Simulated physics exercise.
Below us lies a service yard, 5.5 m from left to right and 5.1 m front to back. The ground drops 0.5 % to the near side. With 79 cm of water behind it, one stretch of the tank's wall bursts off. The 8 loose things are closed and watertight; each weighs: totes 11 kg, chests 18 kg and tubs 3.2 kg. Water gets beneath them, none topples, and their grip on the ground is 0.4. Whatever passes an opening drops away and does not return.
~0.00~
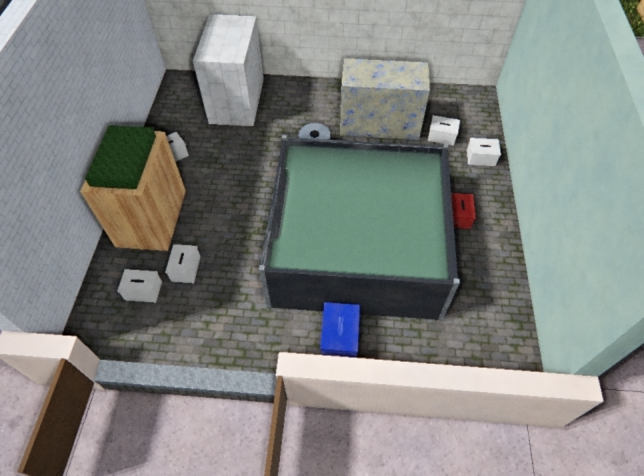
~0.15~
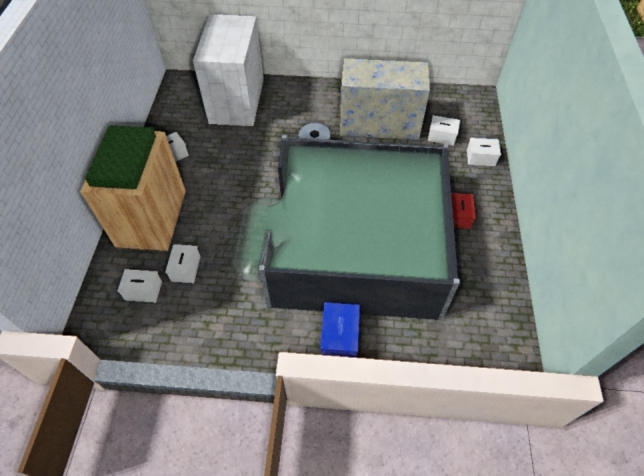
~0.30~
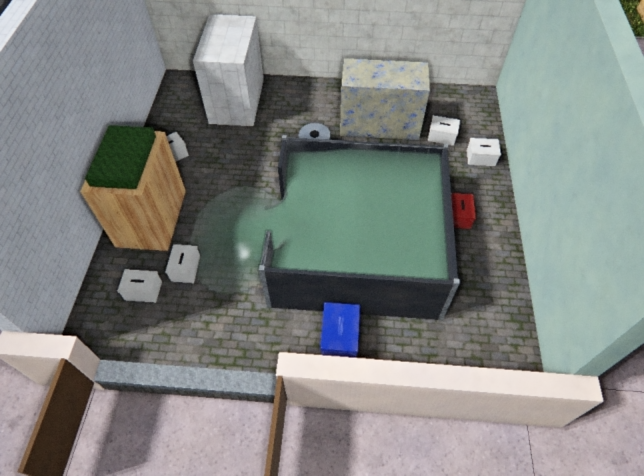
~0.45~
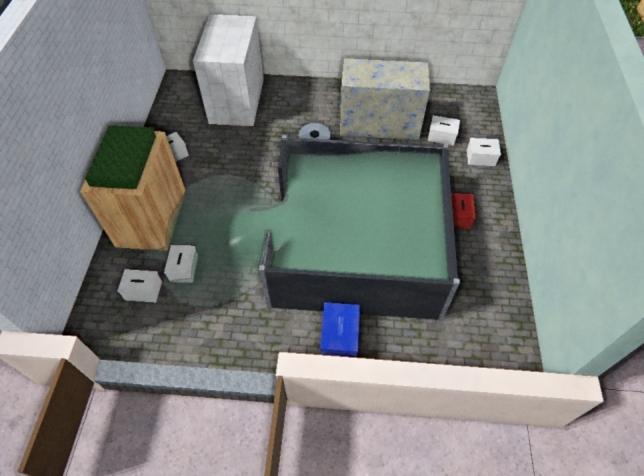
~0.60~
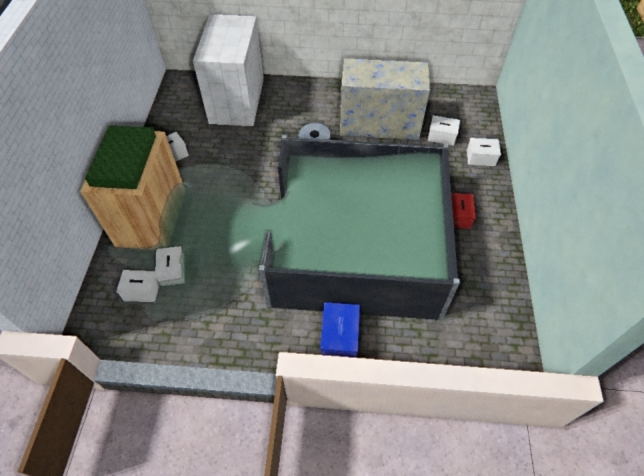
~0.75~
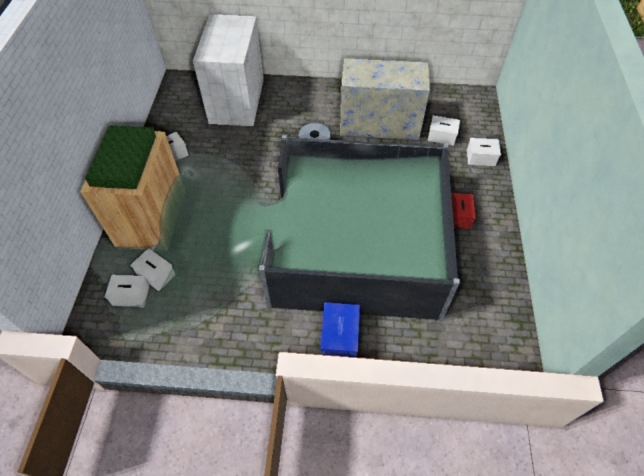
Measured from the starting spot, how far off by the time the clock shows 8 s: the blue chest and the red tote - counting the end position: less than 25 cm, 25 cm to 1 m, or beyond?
Blue chest holds its place; red tote barely shifts.
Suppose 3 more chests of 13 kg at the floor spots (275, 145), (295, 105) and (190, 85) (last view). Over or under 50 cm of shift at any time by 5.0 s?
In that order: Over, less, past it.
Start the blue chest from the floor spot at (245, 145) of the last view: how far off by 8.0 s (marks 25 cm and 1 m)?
It travels far.
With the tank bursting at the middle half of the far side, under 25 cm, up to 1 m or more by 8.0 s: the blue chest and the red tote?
In that case the blue chest gets carried off, the red tote travels far.
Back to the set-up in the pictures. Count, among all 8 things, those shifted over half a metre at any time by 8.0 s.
5 of them.
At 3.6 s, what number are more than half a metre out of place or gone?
By then 4.
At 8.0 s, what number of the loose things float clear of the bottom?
2 of them.
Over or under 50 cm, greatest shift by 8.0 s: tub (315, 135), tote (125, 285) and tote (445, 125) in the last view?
In that order: Past it, over, less.
After 1.6 s the blue chest is near (341, 326), 0.0 m from its start, aground; the red tote is near (463, 205), 0.0 m from its start, aground; 0 of 8 are out; 2 afloat.
After 3.6 s the blue chest is near (341, 326), 0.0 m from its start, aground; the red tote is near (463, 205), 0.0 m from its start, aground; 2 of 8 are out; 2 afloat.
After 5.6 s the blue chest is near (341, 326), 0.0 m from its start, aground; the red tote is near (463, 205), 0.0 m from its start, aground; 2 of 8 are out; 2 afloat.
After 8.0 s the blue chest is near (341, 326), 0.0 m from its start, aground; the red tote is near (463, 206), 0.0 m from its start, aground; 2 of 8 are out; 2 afloat.
